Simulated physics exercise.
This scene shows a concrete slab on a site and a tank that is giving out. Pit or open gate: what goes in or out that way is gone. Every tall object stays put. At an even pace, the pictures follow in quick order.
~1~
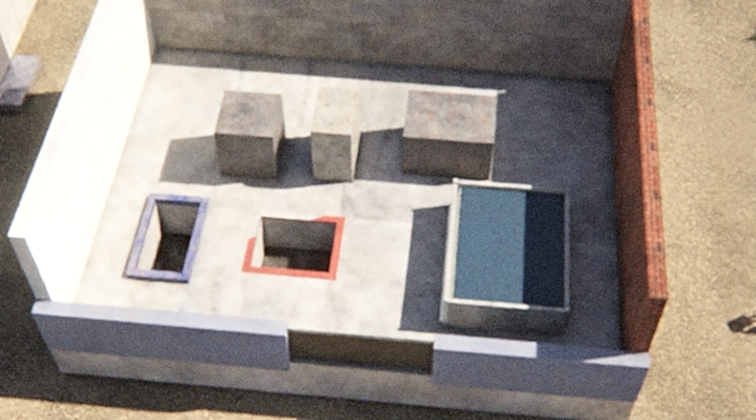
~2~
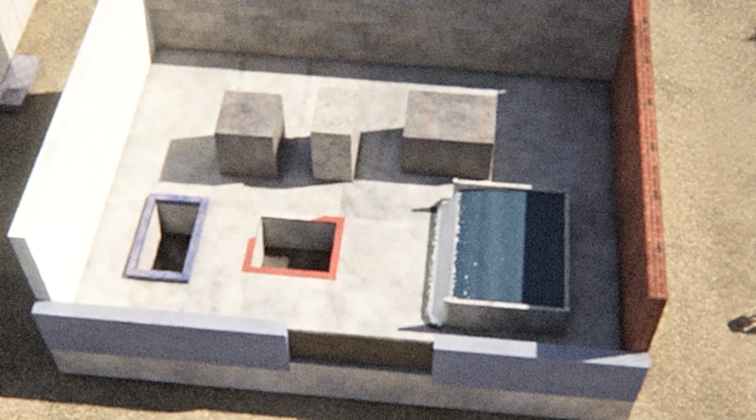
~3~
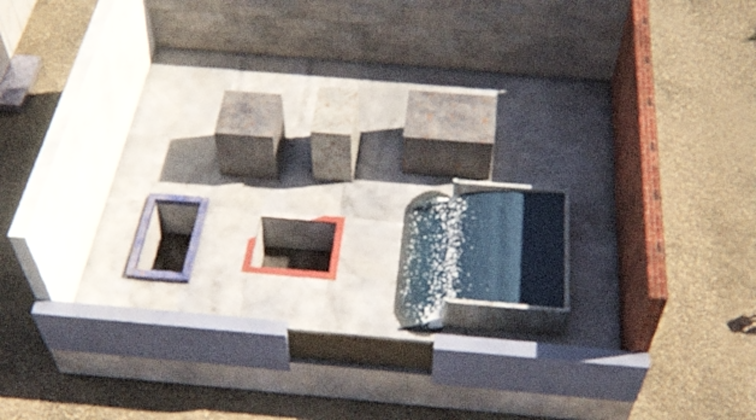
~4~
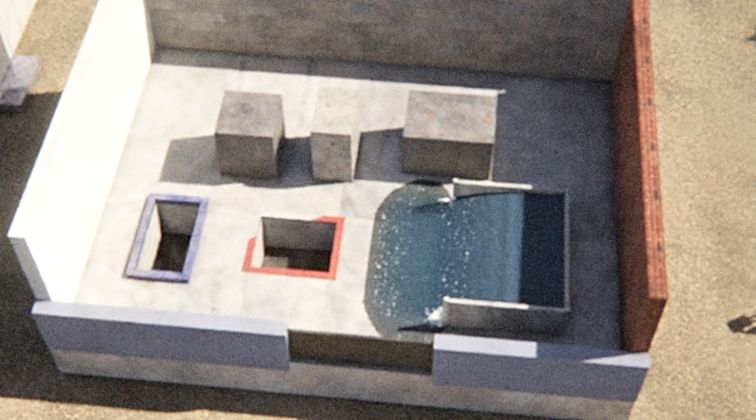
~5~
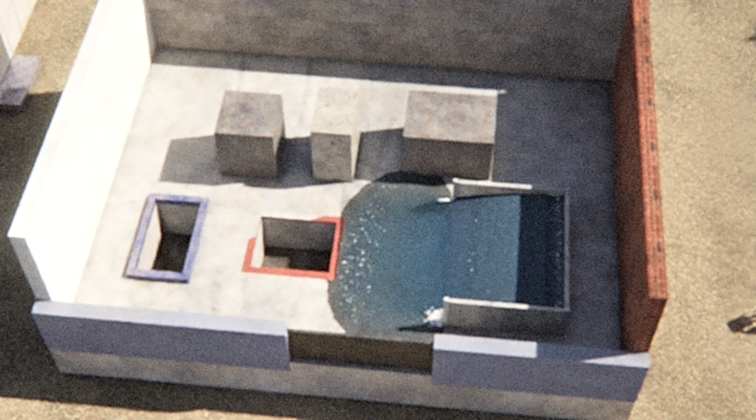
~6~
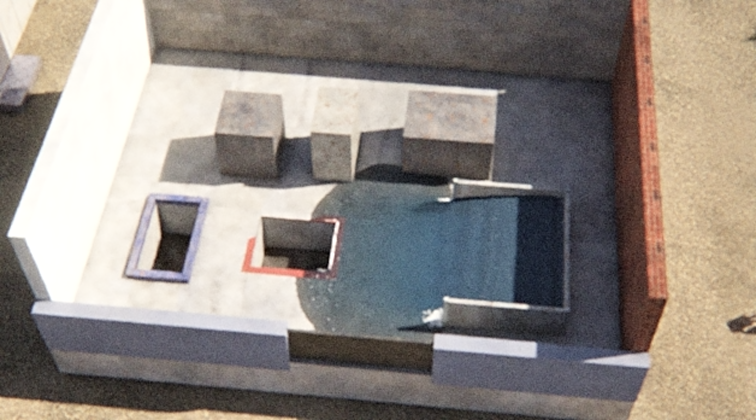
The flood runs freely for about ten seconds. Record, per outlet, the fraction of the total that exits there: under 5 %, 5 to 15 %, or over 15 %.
In order: The gate ends up with a share that stays below five per cent, the blue pit ends up with a share that stays below five per cent, the red pit ends up with a share topping fifteen per cent.
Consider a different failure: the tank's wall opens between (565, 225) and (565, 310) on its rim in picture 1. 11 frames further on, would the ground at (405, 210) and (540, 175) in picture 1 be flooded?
In order: Spared and swamped.
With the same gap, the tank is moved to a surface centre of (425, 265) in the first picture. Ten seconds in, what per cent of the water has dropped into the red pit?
The red pit gets around 50 per cent.
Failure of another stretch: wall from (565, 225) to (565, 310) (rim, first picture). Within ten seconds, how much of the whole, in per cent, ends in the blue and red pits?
Blue 0 %, red 8 %.
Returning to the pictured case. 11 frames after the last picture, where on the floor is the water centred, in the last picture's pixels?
I'd point to (393, 262).
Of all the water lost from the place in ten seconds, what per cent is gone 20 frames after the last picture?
Log: Around 60 %, estimated.
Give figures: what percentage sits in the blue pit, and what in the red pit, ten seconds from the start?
In the order asked: 2 percent and 44 percent.
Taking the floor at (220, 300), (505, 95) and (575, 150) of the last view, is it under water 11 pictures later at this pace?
One after the other: Under water, no water, clear.
A moment on, water covers 25 % of the floor; the gate 0 %, the blue pit 0 %, the red pit 8 %.
Next, water covers 40 % of the floor; the gate 0 %, the blue pit 0 %, the red pit 17 %.
Then, water covers 50 % of the floor; the gate 0 %, the blue pit 0 %, the red pit 26 %.
Later, water covers 65 % of the floor; the gate 0 %, the blue pit 1 %, the red pit 34 %.
In the end, water covers 80 % of the floor; the gate 0 %, the blue pit 1 %, the red pit 43 %.
